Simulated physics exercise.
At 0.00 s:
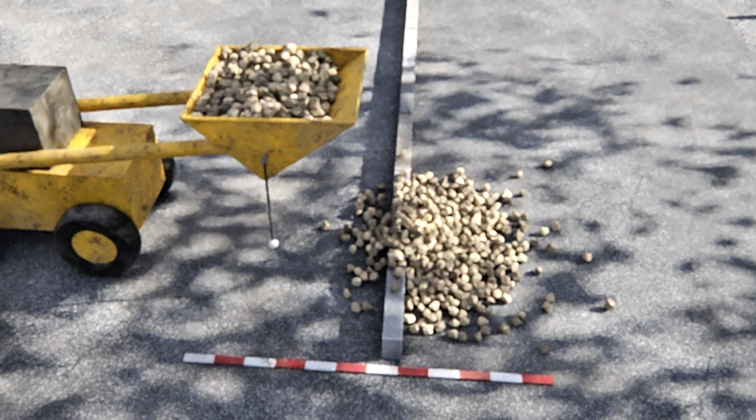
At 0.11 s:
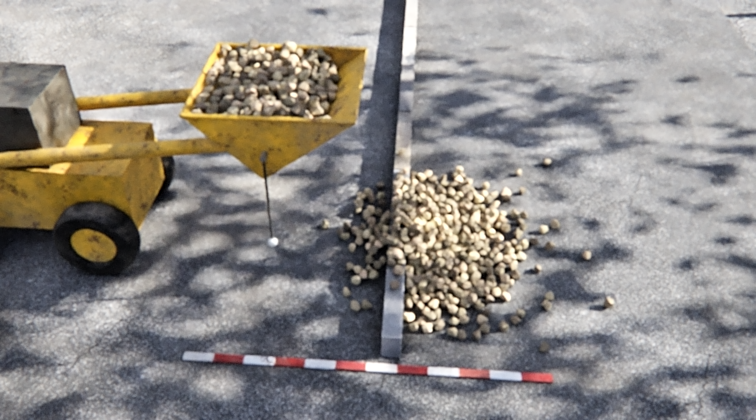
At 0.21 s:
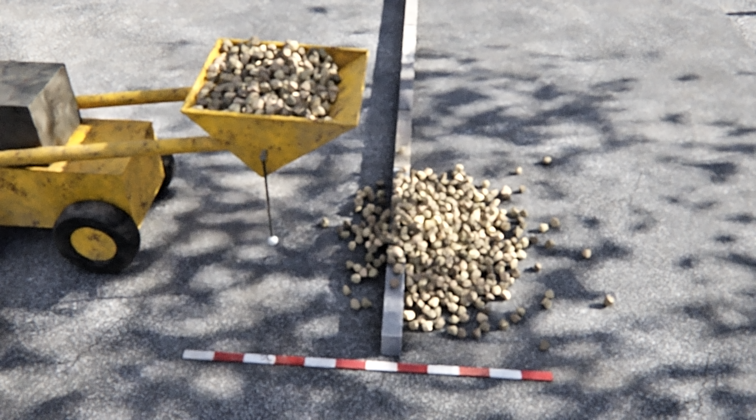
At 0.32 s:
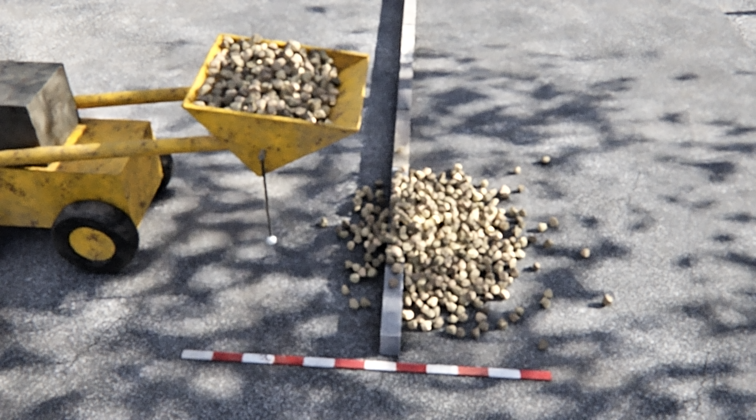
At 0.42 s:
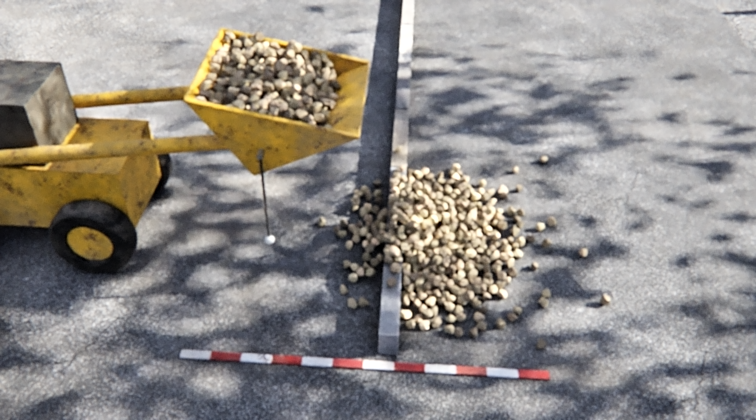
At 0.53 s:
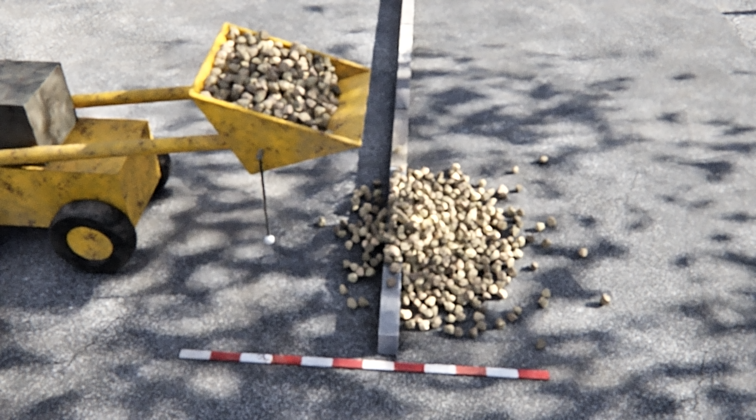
Yellow loader's bucket of pale rounded stones slowly tilting toward the right, beside an unmoving stone pile lying across a narrow kerb.
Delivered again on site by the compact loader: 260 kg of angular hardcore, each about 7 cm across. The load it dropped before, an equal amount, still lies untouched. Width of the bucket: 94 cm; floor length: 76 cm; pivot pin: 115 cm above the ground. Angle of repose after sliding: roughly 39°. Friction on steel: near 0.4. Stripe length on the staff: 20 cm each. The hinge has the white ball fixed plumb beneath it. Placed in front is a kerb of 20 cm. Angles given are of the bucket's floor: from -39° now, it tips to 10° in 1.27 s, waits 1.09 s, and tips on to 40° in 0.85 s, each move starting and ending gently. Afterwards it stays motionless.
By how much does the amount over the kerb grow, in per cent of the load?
About 7 per cent.
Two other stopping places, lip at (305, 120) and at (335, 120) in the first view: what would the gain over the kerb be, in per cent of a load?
I'd say close to 0 per cent for one and close to 5 per cent for the other, in that order.
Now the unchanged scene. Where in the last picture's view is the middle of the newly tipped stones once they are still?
Centre: Approx. (364, 226).
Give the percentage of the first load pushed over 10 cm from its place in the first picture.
Roughly 0 per cent of them.
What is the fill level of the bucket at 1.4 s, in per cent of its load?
Roughly 95 parts in a hundred of the load.
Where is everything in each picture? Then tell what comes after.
In the first picture, lip at (355, 123), floor tilted -39°, highest stones at (279, 59). The earlier load is highest near (407, 226), 29 cm above ground level, 16 % on this side of the kerb, 84 % over the kerb.
In the second picture, lip at (355, 122), floor tilted -38°, highest stones at (279, 58); the stones move at 0.1 m/s on average.
In the third picture, the bucket is at -35°, its lip at (357, 125); the top of the load is at (272, 57); the stones move at 0.1 m/s on average.
In the fourth picture, lip at (358, 130), floor tilted -31°, highest stones at (248, 55); the stones move at 0.2 m/s on average.
In the fifth picture, the bucket is at -26°, its lip at (359, 137); the top of the load is at (235, 49); the stones move at 0.2 m/s on average.
In the sixth picture, lip at (360, 145), floor tilted -21°, highest stones at (234, 46); the stones move at 0.2 m/s on average.
After 0.9 s the floor is at 2°; in per cent of one load, 100 in the bucket, 16 on this side of the kerb, 84 over the kerb; the foremost stones are at (557, 246).
After 1.4 s the floor is at 10°; in per cent of one load, 97 in the bucket, 18 on this side of the kerb, 84 over the kerb; the foremost stones are at (557, 246).
After 3.7 s the floor is at 40°; in per cent of one load, 7 in the bucket, 105 on this side of the kerb, 88 over the kerb; the foremost stones are at (557, 246).
After 6.1 s the floor is at 40°; in per cent of one load, 0 in the bucket, 109 on this side of the kerb, 91 over the kerb; the foremost stones are at (557, 246). Net gain over the kerb, 7.
